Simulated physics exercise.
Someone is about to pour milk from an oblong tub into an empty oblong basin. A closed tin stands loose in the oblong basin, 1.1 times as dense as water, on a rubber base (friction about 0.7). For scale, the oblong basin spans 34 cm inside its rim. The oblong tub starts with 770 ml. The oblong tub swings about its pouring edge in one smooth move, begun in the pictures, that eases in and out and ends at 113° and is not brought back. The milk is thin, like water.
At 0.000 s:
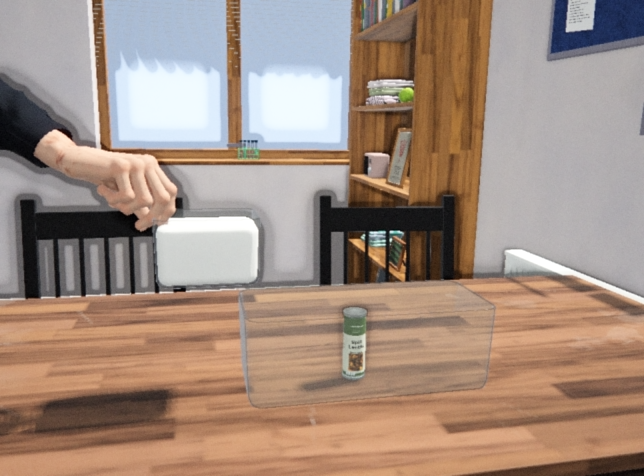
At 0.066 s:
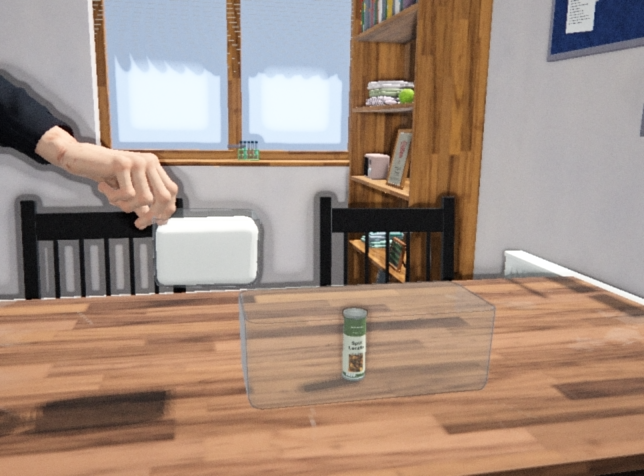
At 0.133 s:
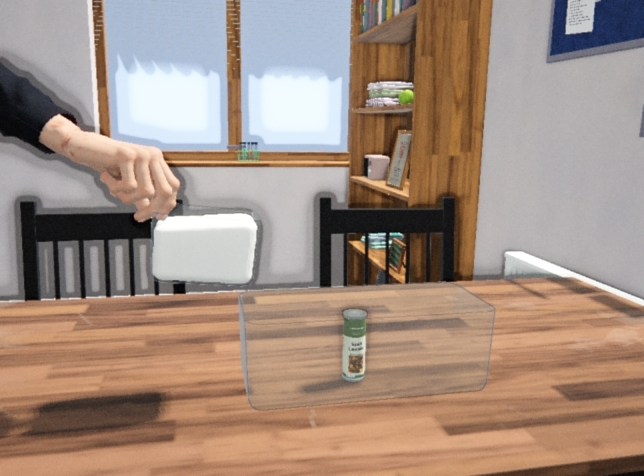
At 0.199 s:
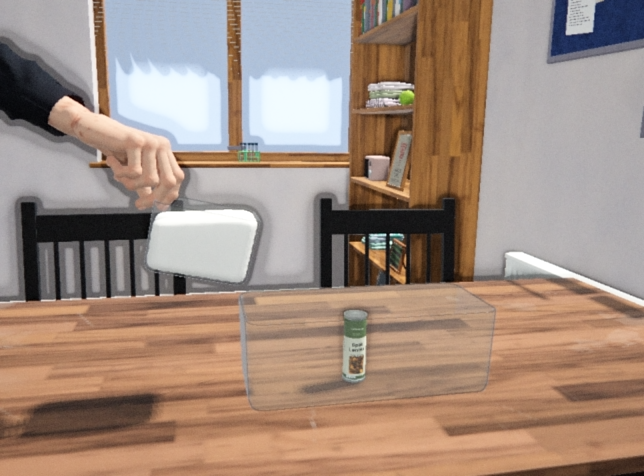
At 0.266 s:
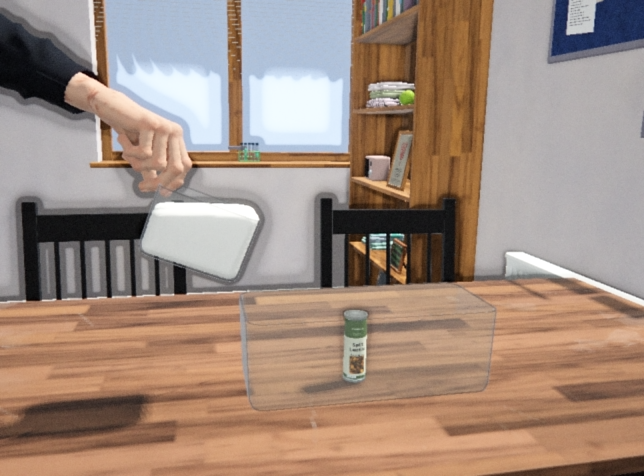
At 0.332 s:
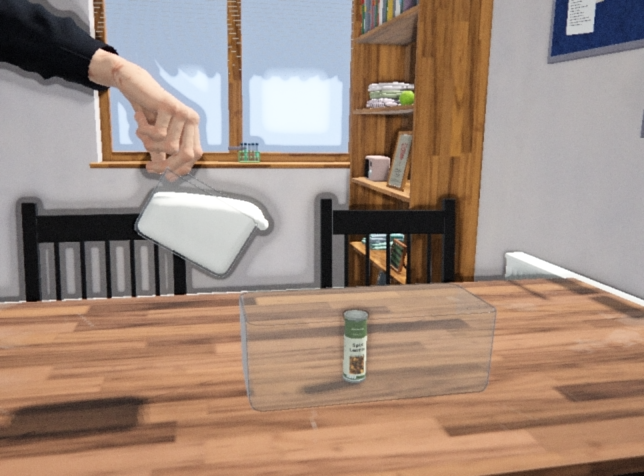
A white oblong tub hangs nearly level from a hand at the left, above a wooden table where a small green-topped tin stands inside a clear oblong basin. Gradually the tub tilts, its right side dipping toward the basin, as the hand rises slightly and shifts right.
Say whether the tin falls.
The tin goes over.
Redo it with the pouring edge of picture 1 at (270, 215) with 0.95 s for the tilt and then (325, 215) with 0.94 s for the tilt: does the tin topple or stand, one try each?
First it keeps standing; then it keeps standing.
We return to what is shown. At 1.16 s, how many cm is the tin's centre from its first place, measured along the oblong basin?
About 7 cm.
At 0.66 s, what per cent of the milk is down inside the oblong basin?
Some 20 per cent.
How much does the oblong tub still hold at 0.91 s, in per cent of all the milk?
Near 4 in a hundred.
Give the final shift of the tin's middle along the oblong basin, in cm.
About 7.0 cm.
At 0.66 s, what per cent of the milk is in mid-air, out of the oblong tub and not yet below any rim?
Near 44 in a hundred.
By 0.66 s the tilt is 91° and 35 per cent is still to pour; the tin stands where it began.
By 0.91 s the tilt is 113° and 4 per cent is still to pour; the tin leans 38°.
By 1.16 s the tilt is 113° and 0 per cent is still to pour; the tin lies on its side.
By 1.44 s the tilt is 113° and 0 per cent is still to pour; the tin lies on its side.
At rest the tin lies on its side.
